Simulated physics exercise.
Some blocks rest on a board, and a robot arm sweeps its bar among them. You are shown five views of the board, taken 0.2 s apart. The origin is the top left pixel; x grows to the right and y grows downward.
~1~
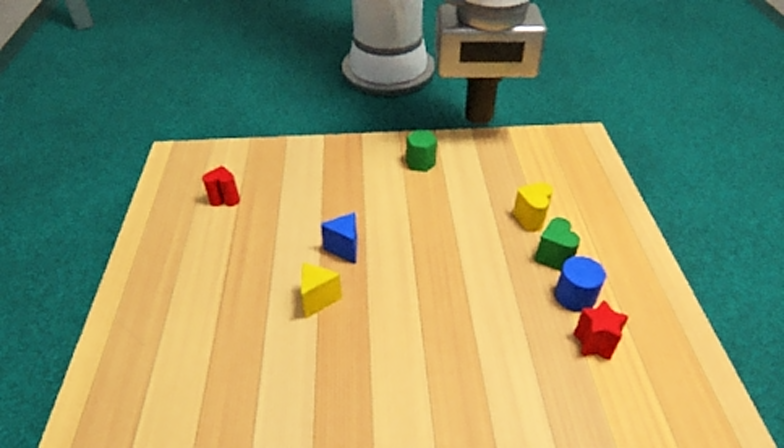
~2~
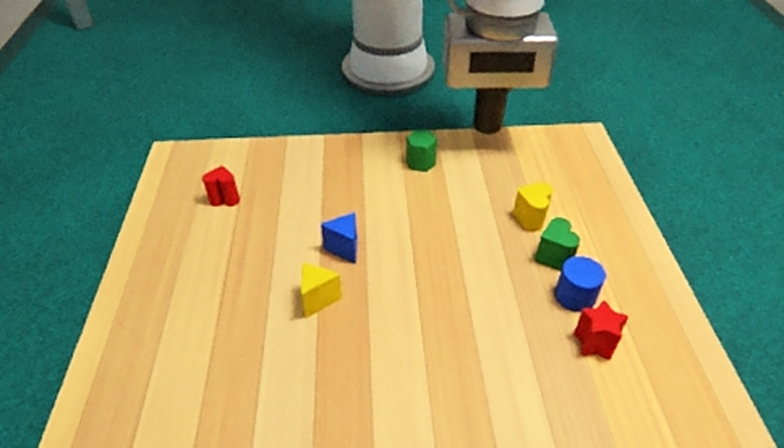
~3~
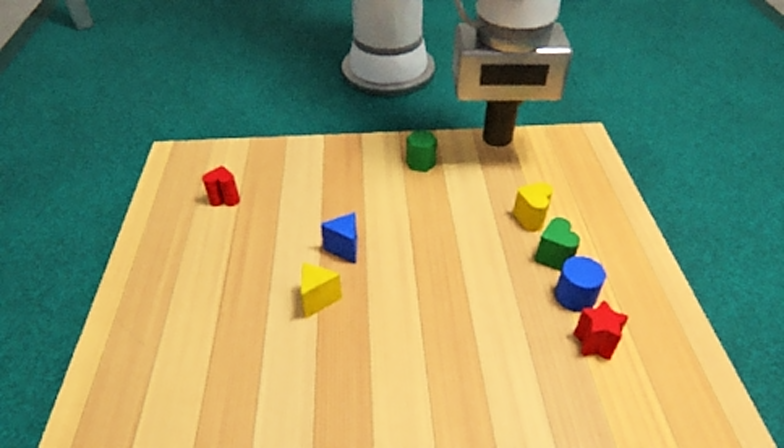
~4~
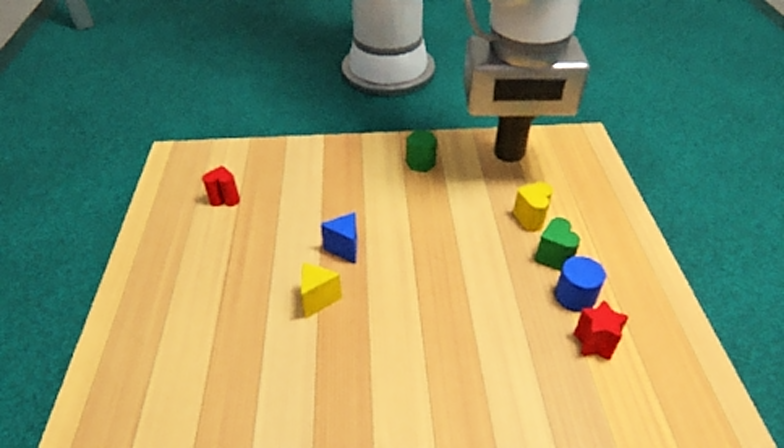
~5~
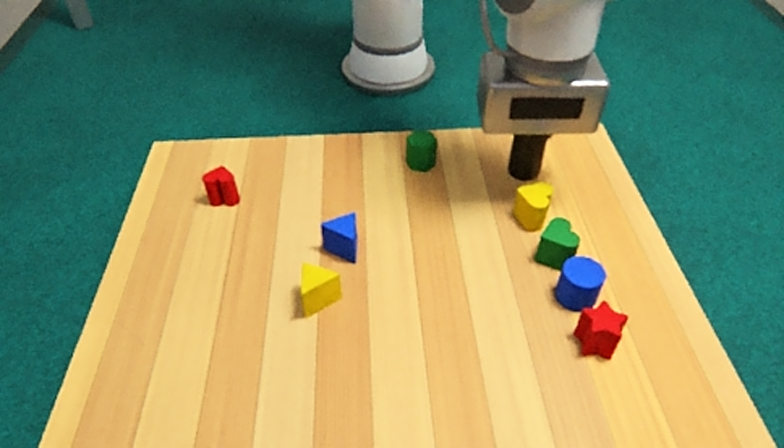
To begin with, a robot arm holds its dark bar at the far edge of a wooden board scattered with colourful blocks. The bar then moves a short way right and toward the viewer, drawing close behind the yellow heart, while all the blocks stay still.
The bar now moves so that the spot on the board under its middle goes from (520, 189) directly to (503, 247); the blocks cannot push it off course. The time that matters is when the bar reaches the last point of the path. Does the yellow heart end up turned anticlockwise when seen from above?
Going by the path, yes.
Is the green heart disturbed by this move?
Well, the green heart shifts from its place.
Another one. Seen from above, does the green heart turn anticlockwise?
Answer: No.
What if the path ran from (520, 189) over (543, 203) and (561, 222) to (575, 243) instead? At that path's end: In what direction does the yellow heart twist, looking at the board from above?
From the top, the block rotates clockwise.
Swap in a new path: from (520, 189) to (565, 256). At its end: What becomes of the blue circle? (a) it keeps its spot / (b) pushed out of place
I'll go with b - pushed out of place.
The first path, step by step. Halfway along, bar (516, 200); yellow heart (542, 209), turned 35° anticlockwise; green heart (564, 234).
At the end, bar (507, 230); yellow heart (548, 221), turned 90° anticlockwise; green heart (574, 238), turned 35° clockwise; blue circle still.
